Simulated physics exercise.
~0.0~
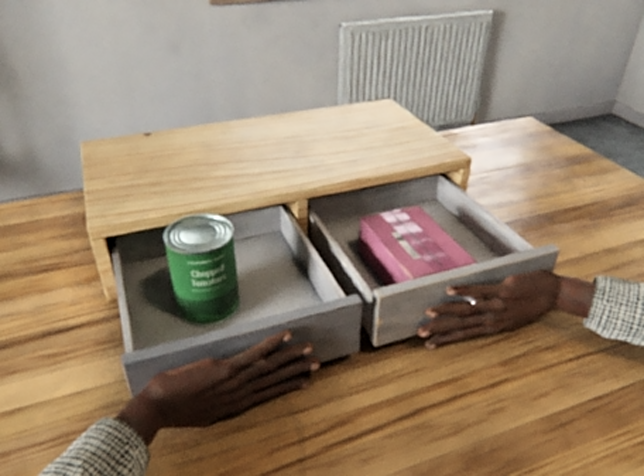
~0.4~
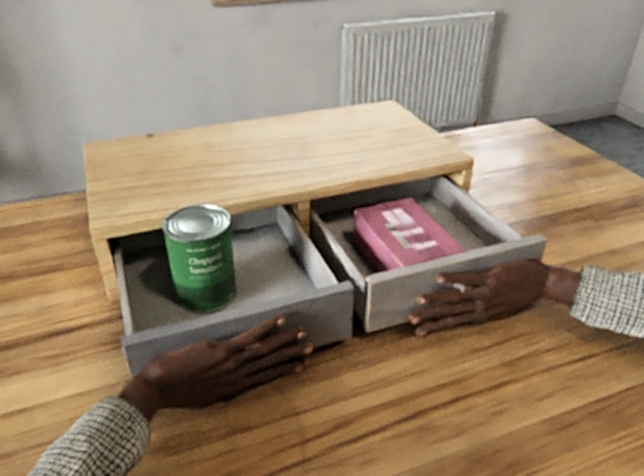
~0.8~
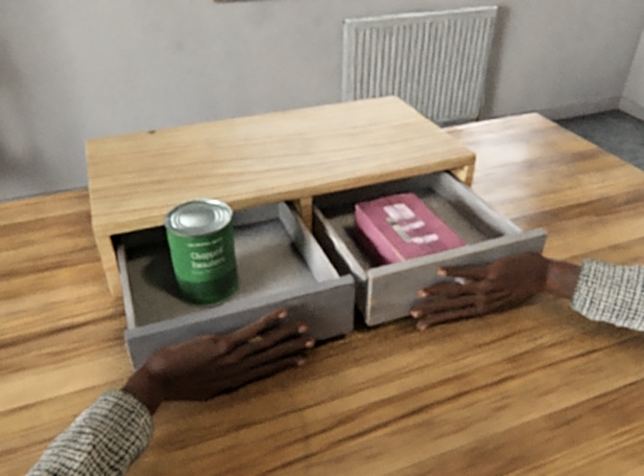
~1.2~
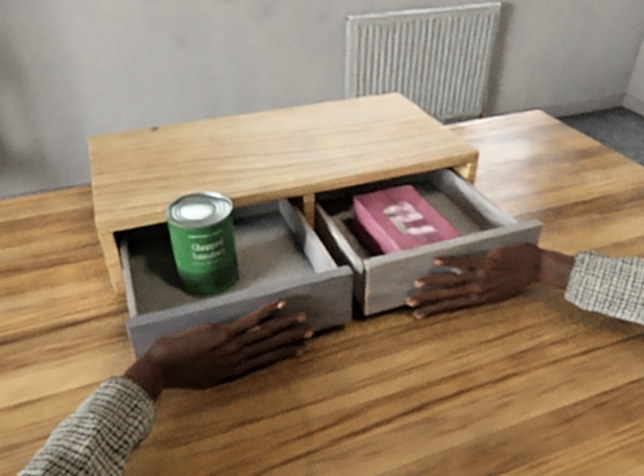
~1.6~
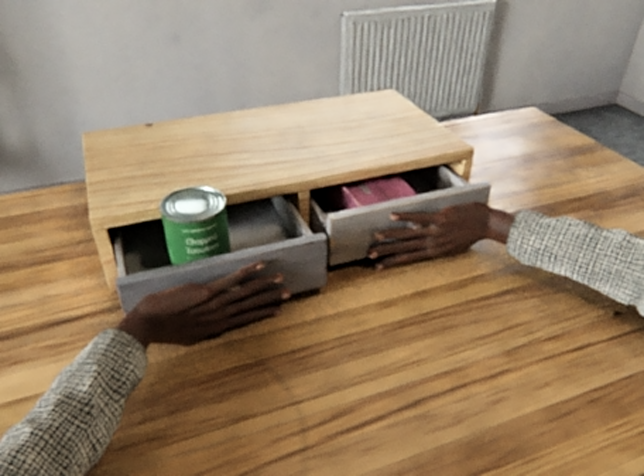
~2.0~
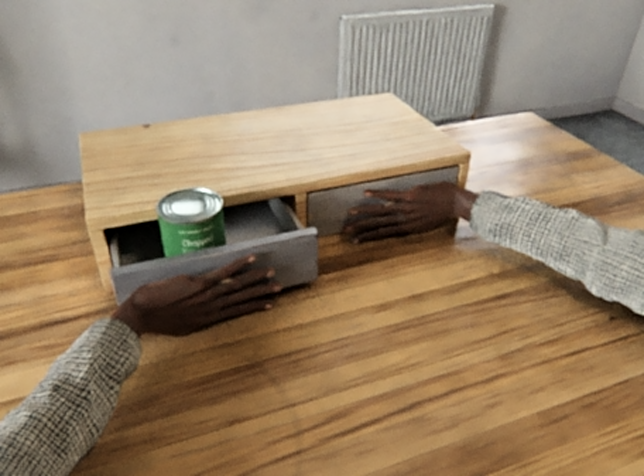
The clip opens on a low wooden chest on a table, its two grey drawers pulled open, with a green can standing in the left one and a pink box lying in the right. A hand rests against each drawer front. At first the hands ease the drawers in only slightly. Then both drawers slide further in together, and the pink box begins to disappear beneath the chest's top. The right drawer goes all the way in and shuts flush, hiding the box. The left drawer stays ajar, with the can still upright and showing at the chest's front edge.
